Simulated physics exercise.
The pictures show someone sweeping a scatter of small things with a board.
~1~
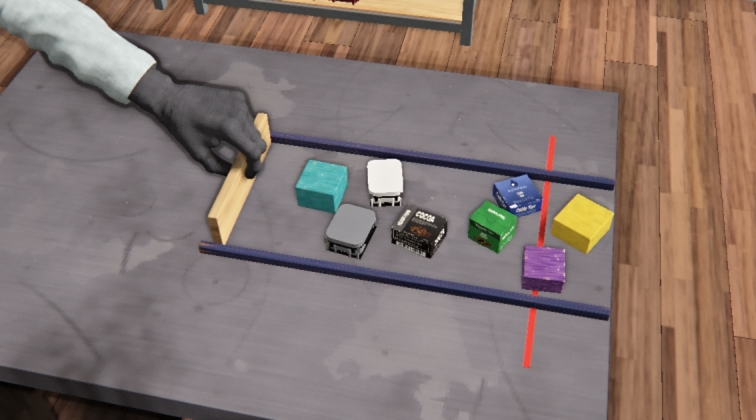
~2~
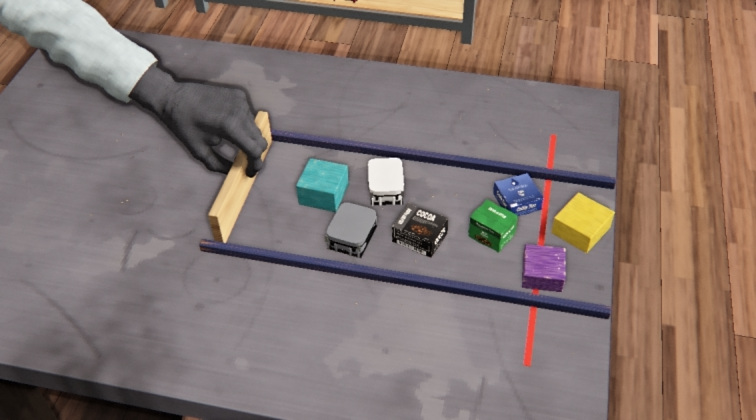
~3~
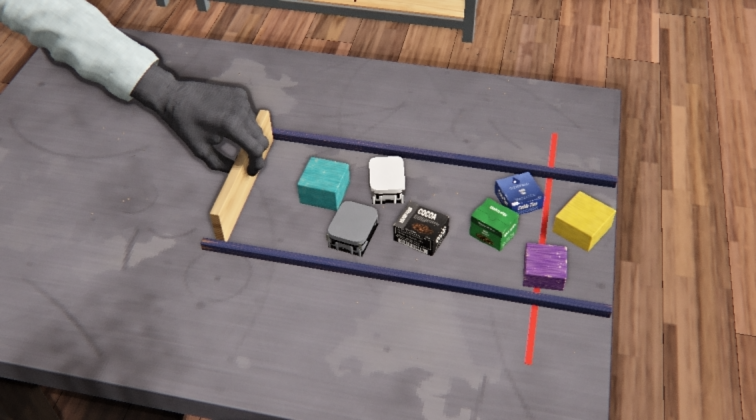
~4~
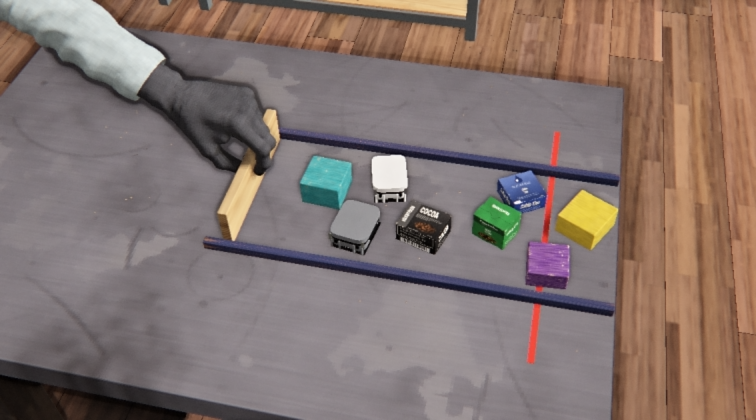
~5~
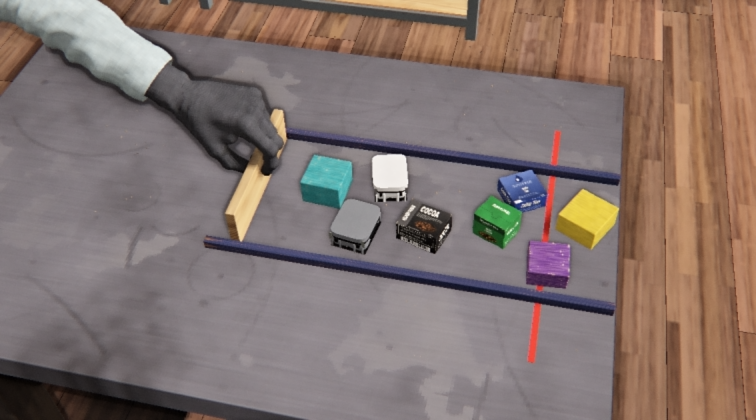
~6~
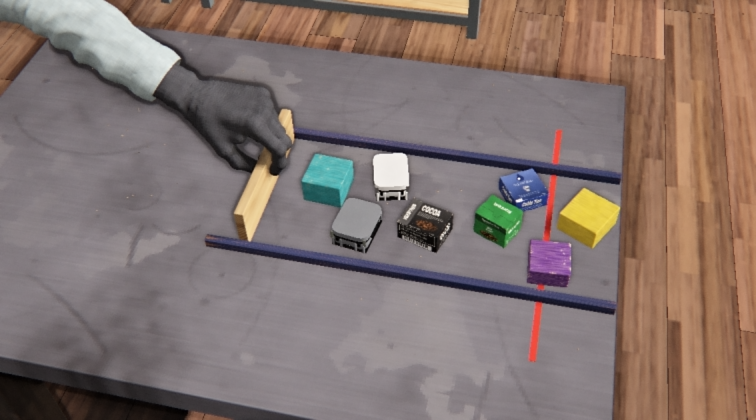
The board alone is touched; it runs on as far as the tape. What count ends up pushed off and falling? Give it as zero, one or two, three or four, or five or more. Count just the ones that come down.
The count that falls is three or four.
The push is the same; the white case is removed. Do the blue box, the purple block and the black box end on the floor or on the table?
Blue box: Still up; purple block: Down; black box: Still up.
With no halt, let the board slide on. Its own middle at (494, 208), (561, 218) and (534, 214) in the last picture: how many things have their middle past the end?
Counts: 1, 5, 4.
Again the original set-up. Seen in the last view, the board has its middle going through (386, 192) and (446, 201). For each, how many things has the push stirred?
First 4, after that 7.
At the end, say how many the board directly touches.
The count in contact is 2.
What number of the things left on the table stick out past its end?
It's 2.
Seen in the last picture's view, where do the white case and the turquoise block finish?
Final positions - white case around (609, 201), turquoise block around (571, 216).
Soon after, none off yet; yellow block at rest near (588, 218); purple block at rest near (549, 263); blue box at rest near (524, 191).
Then, none off yet; yellow block moved a little near (602, 217); purple block moving near (558, 266); blue box moved about its own width near (559, 196).
At rest, the number that fall off is three or four; fallen, green box, blue box, purple block and yellow block.
